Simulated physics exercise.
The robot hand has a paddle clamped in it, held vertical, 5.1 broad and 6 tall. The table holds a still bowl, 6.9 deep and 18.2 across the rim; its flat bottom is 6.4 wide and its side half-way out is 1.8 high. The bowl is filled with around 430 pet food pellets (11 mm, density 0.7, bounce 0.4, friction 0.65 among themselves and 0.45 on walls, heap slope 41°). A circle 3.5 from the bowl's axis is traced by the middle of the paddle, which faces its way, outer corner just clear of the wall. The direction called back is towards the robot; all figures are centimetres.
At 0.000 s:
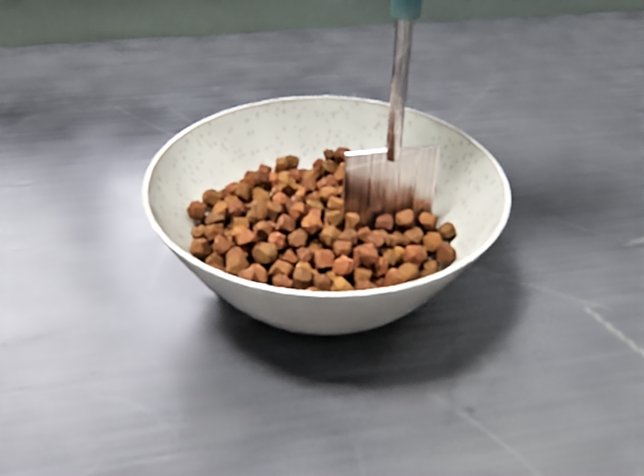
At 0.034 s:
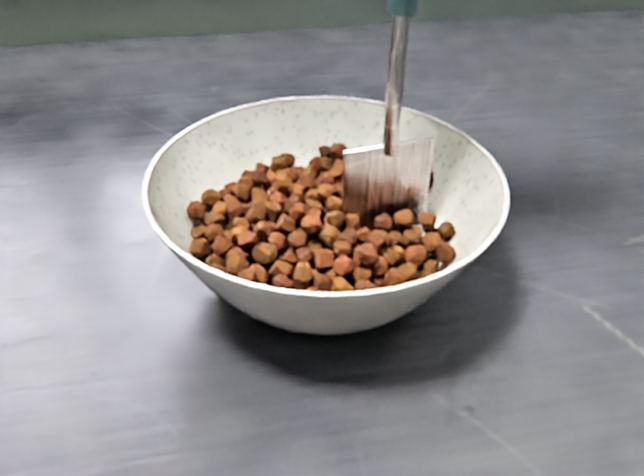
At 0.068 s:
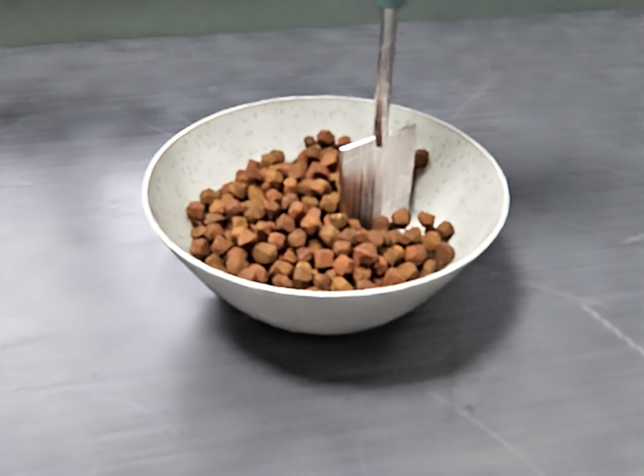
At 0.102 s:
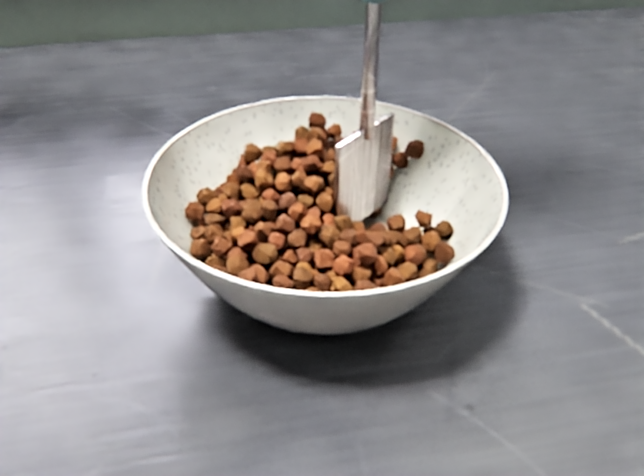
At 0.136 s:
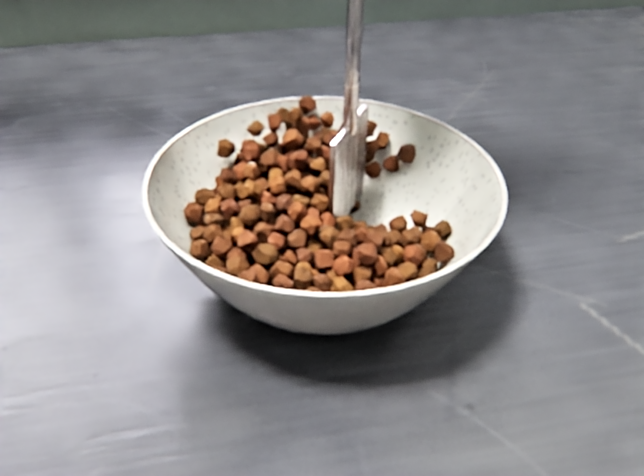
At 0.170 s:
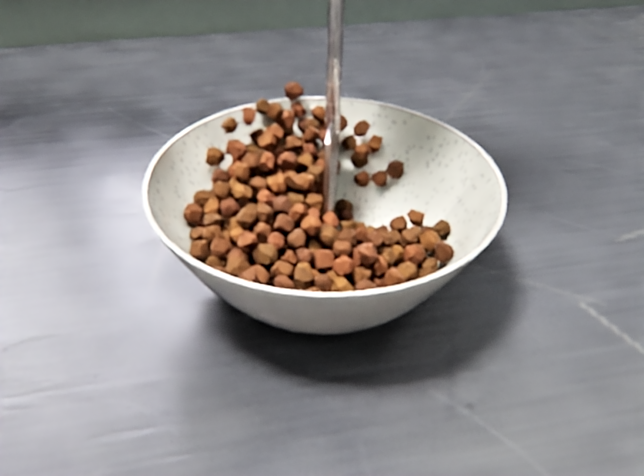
In a pale bowl, a flat paddle sweeps round, pushing brown pellets into a rising heap.
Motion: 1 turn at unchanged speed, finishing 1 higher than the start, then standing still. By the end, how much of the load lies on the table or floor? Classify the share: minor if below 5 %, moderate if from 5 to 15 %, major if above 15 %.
Moderate, from 5 to 15 %.
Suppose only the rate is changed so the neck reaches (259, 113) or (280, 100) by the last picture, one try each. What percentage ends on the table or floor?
About 30 and 25 %.
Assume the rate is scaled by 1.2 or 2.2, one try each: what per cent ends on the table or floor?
Around 10 percent for the first try and 30 percent for the second.
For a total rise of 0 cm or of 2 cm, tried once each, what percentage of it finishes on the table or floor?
Roughly 10 percent, then roughly 10 percent.
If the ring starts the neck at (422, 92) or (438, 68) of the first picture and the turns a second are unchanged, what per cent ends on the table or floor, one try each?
Near 5 per cent and near 0 per cent, in that order.
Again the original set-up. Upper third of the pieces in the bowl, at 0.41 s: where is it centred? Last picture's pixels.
Look near (248, 241) for its middle.
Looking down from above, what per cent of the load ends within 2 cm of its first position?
Something close to 15 percent, I'd say.
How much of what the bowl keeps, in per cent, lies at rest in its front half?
I'd put it at roughly 40 per cent.
After 0.41 s, 182° round, highest piece 9 above the table; 428 in the bowl, 3 on the table or floor.
After 0.65 s, 295° round, highest piece 10 above the table; 408 in the bowl, 14 on the table or floor, 9 in flight or on the tool.
After 0.97 s, 0° round, highest piece 8 above the table; 399 in the bowl, 32 on the table or floor.
After 1.67 s, 0° round, highest piece 8 above the table; 399 in the bowl, 32 on the table or floor.
At rest, 399 in the bowl, 32 on the table or floor. That is 7 % on the table or floor.
